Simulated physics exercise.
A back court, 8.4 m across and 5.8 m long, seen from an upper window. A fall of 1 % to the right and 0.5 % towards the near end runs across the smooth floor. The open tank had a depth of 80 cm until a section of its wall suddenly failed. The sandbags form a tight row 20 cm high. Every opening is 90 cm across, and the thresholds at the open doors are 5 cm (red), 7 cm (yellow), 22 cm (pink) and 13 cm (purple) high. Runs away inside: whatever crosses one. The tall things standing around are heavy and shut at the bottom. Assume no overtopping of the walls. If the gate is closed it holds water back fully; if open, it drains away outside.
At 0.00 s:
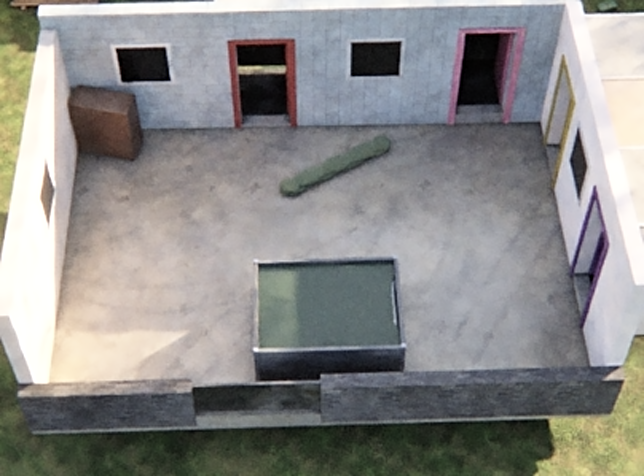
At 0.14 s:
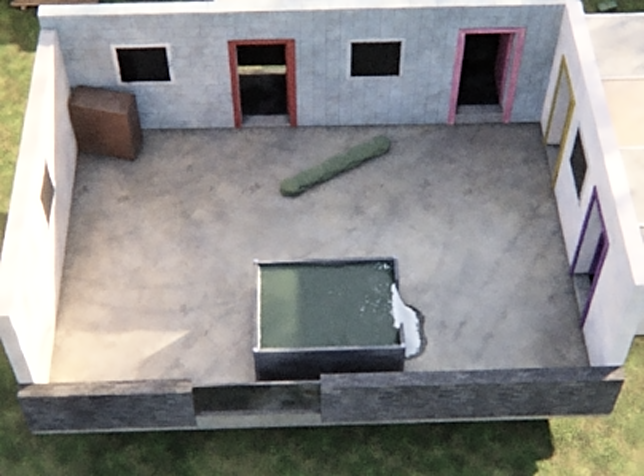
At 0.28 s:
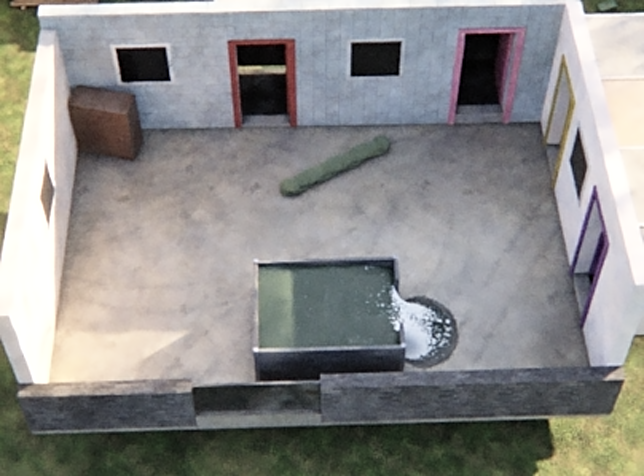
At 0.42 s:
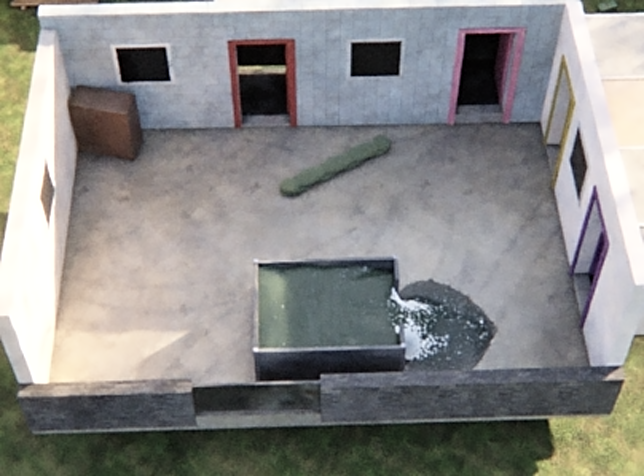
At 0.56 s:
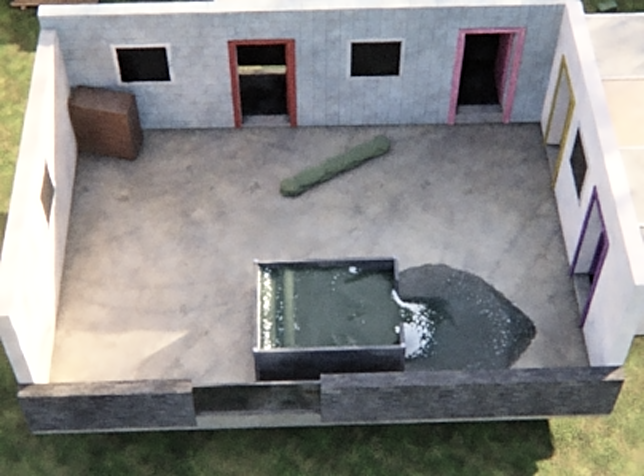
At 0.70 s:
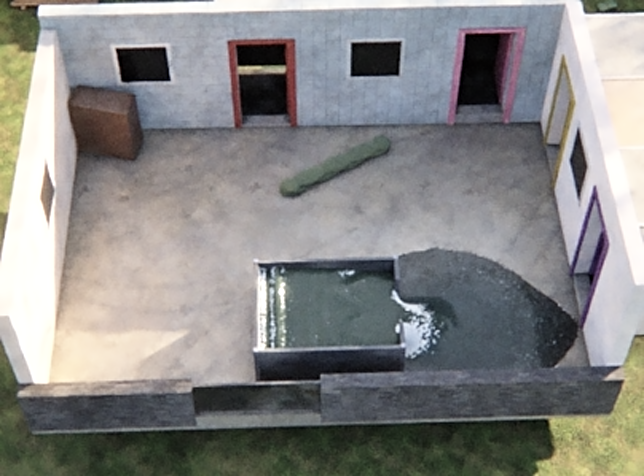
In a walled court with coloured door surrounds, an open tank of dark water sits still, then water pours from its right side, foaming at the gap and spreading across the floor to the right in a widening dark pool.
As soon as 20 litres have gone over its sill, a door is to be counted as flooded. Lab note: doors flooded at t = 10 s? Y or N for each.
Red door N, yellow door Y, pink door N, purple door Y.
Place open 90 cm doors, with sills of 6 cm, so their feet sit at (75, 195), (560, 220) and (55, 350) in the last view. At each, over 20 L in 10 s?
Per doorway, in order: Insufficient / sufficient / insufficient.
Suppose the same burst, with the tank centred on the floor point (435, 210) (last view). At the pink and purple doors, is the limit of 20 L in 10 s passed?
Well, pink ends up inside the mark and purple ends up inside the mark.
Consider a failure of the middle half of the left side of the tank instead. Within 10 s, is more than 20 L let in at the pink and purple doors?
Versus the limit - pink: Within, purple: Within.
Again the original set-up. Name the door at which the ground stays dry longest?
The red door.
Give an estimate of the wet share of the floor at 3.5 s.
Around 30 per cent wet.
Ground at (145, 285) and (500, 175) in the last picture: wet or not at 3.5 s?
Untouched, soaked.
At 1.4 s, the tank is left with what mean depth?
55 cm.
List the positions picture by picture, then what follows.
The open tank at (328, 306) is whole and still, 80 cm deep, in the first picture.
Water pours out at (396, 321) and has run 0.5 m, to (411, 310); typically 14 cm deep outside, 80 cm at the open tank's back, in the second picture.
Water pours out at (396, 323) and has run 0.9 m, to (449, 318); typically 12 cm deep outside, 80 cm at the open tank's back, in the third picture.
The front is at (487, 323), 1.5 m from the gap at (396, 323); 2.0 m2 of floor is under water; 79 cm left at the back of the open tank, in the fourth picture.
Water pours out at (396, 323) and has run 2.2 m, to (528, 322); typically 5 cm deep outside, 72 cm at the open tank's back, in the fifth picture.
Water pours out at (396, 323) and has run 2.8 m, to (568, 322); typically 4 cm deep outside, 67 cm at the open tank's back, in the sixth picture.
After 1.4 s water covers 20 % of the floor and is deepest (51 cm) near (586, 393); red door not reached, yellow door not reached, pink door not reached, purple door 24 cm at the sill, 32 L in.
After 2.2 s water covers 25 % of the floor and is deepest (38 cm) near (586, 393); red door not reached, yellow door 8 cm at the sill, 0 L in, pink door not reached, purple door 31 cm at the sill, 111 L in.
After 3.5 s water covers 30 % of the floor and is deepest (26 cm) near (405, 328); red door not reached, yellow door 9 cm at the sill, 2 L in, pink door 12 cm at the sill, 0 L in, purple door 20 cm at the sill, 187 L in.
After 6.0 s water covers 50 % of the floor and is deepest (20 cm) near (534, 128); red door 2 cm at the sill, 0 L in, yellow door 11 cm at the sill, 24 L in, pink door 16 cm at the sill, 0 L in, purple door 17 cm at the sill, 249 L in.
After 10.0 s water covers 90 % of the floor and is deepest (12 cm) near (528, 394); red door 2 cm at the sill, 0 L in, yellow door 12 cm at the sill, 91 L in, pink door 11 cm at the sill, 1 L in, purple door 10 cm at the sill, 255 L in.
